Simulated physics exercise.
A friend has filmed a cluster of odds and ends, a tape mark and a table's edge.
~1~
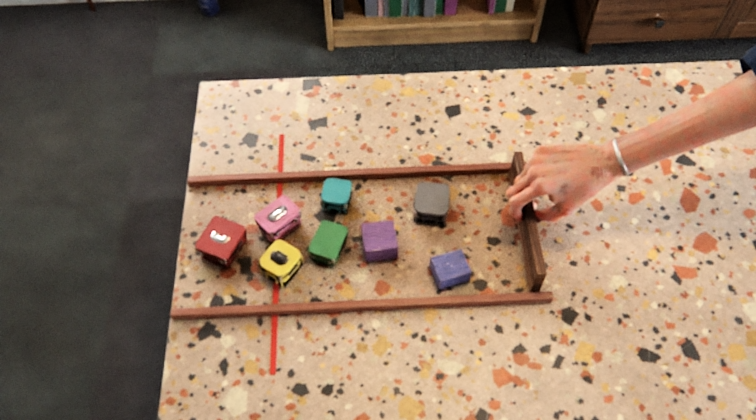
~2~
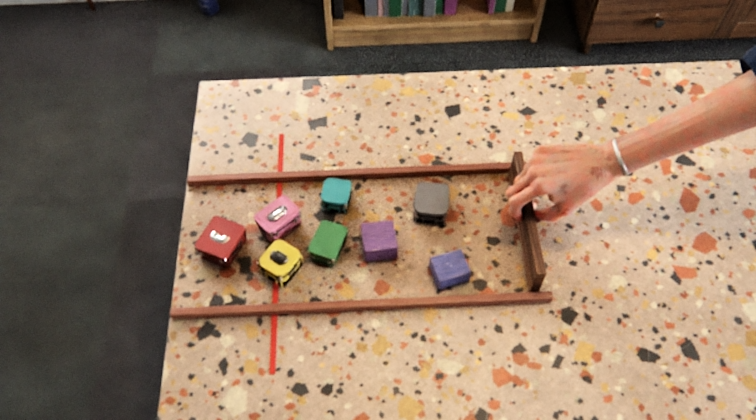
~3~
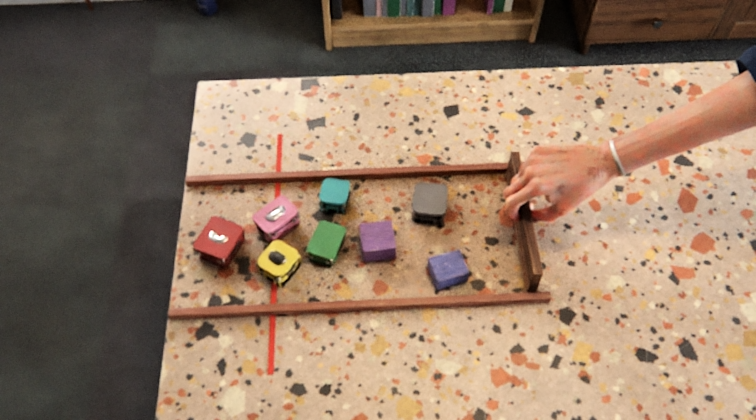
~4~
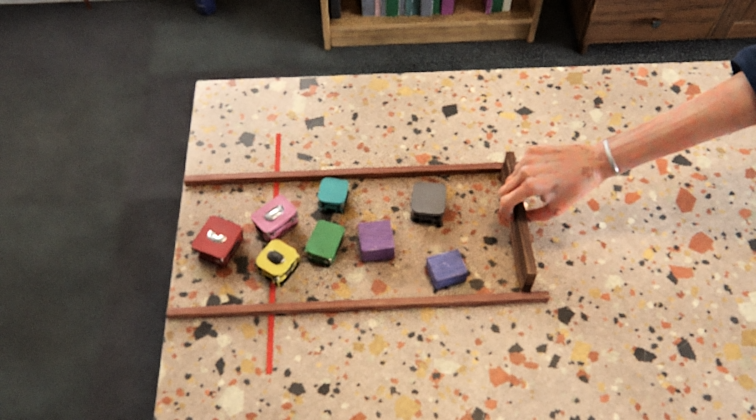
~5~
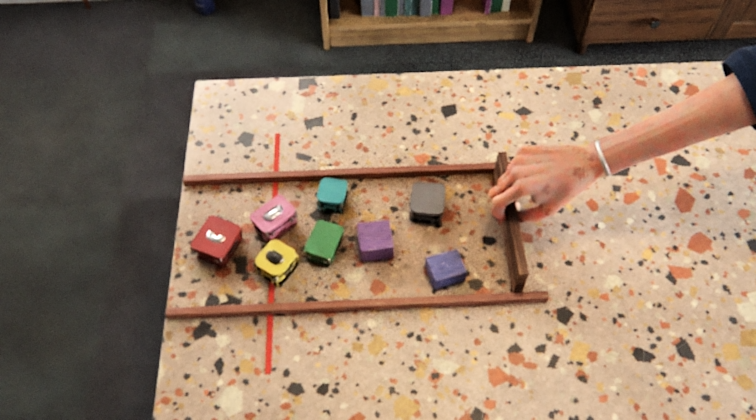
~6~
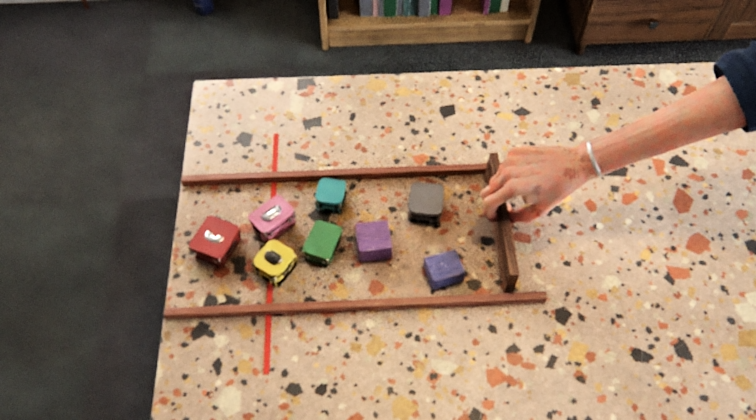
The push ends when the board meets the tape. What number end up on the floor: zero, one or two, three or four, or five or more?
Here the number that fall off is zero.
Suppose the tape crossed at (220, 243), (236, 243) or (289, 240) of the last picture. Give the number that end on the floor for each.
Down on the floor: 2, 1 and 0.
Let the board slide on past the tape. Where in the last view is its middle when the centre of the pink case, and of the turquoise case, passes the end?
Its middle is around (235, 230) and around (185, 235).
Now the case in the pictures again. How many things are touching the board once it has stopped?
3 of them.
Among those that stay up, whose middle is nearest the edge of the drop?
Foremost is the red case.
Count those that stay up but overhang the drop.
The number is 1.
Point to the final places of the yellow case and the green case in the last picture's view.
The yellow case at (203, 283), the green case at (223, 250).
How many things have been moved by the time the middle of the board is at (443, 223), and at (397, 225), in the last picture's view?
By then 2, and 2.
Soon after, none off yet; red case at rest near (216, 242); pink case at rest near (273, 220); yellow case at rest near (275, 263).
After that, none off yet; red case displaced a little near (205, 246); pink case displaced about its own width near (236, 220); yellow case displaced about its own width near (225, 275).
In the end, the number that fall off is zero.
